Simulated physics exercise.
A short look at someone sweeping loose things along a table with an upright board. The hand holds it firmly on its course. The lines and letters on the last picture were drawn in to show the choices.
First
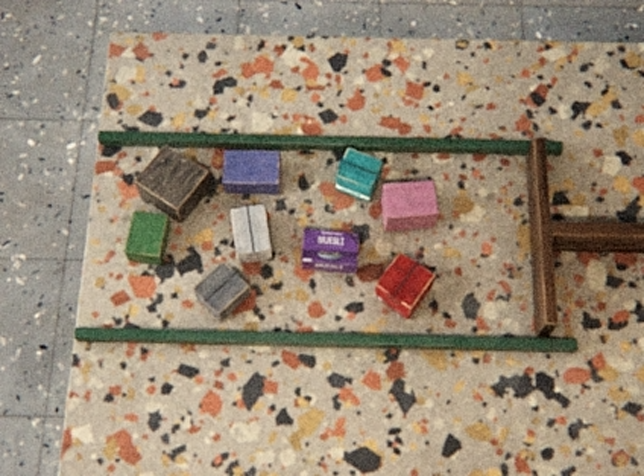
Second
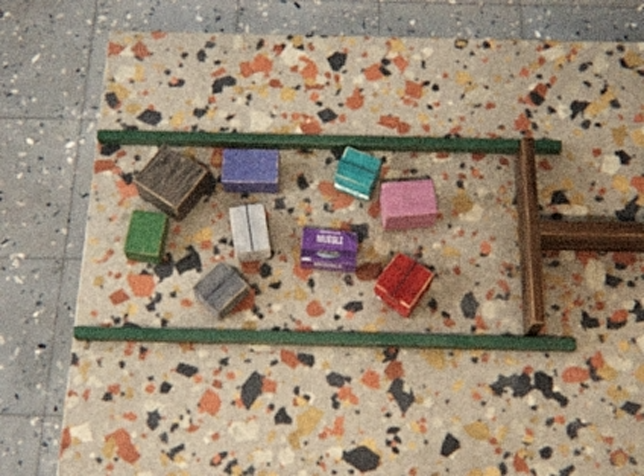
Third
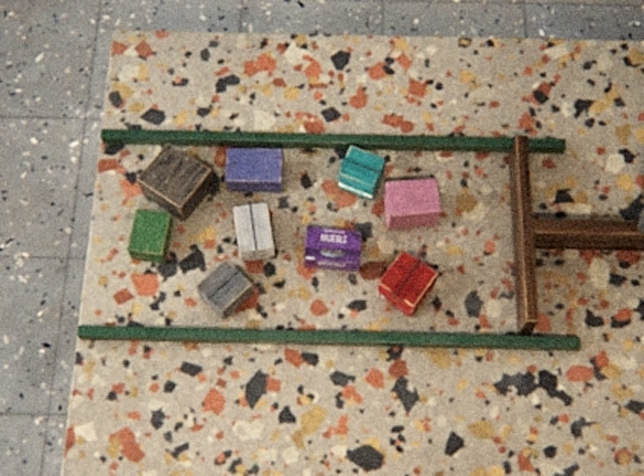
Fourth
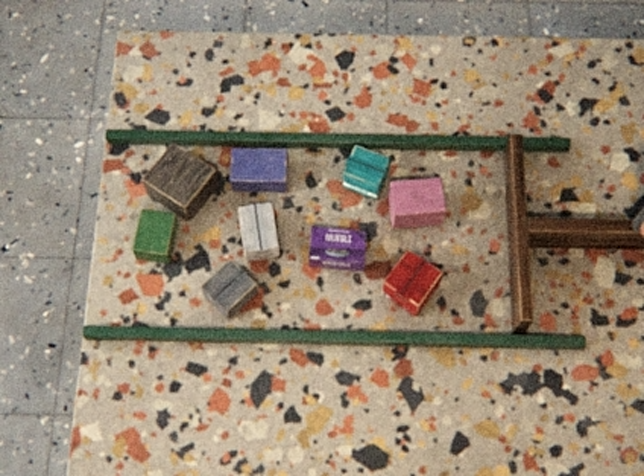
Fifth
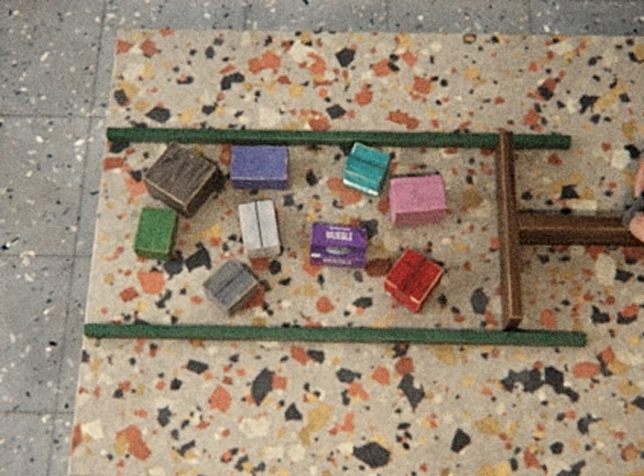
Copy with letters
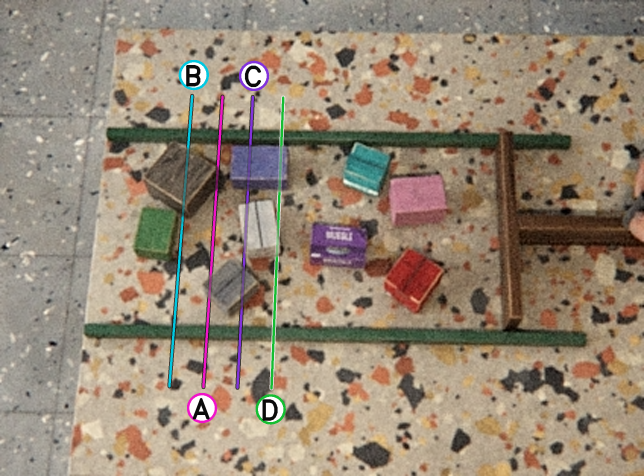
A hand shows at the right edge late on, gripping the handle of an upright brown board above a speckled terrazzo tabletop, seen from high above with grey floor beyond. Between two green rails lie small blocks: black-brown, blue, green, white and grey at left, turquoise, purple, pink and red toward the right. The board slides slowly left without touching them, while the camera drifts very slightly.
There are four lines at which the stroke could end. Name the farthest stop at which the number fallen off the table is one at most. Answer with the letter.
It can go as far as A.
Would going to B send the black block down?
By then, yes.
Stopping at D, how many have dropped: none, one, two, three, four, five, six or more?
The count is none.
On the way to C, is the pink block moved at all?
By then, yes.
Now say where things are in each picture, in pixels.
The first picture shows board (546, 227); purple box (330, 252); black block (174, 184).
The second picture shows board (534, 226); blue block (251, 172).
The third picture shows board (528, 225); turquoise box (361, 173).
The fourth picture shows board (522, 224); grey box (230, 290).
The fifth picture shows board (512, 221); pink block (417, 201); purple box (338, 247); black block (182, 180).
On the marked copy, A at (214, 233); B at (181, 233); C at (246, 234); D at (278, 235).
Following A. Soon after the start, board (404, 219); turquoise box (349, 162); red box (373, 288).
Later, board (297, 217); black block (175, 185); white box (214, 228).
In the end, board (215, 216); green block (100, 249); black block (113, 189); none fallen.
As for the rest, B drops two; C is within the limit but short; D is within the limit but short.
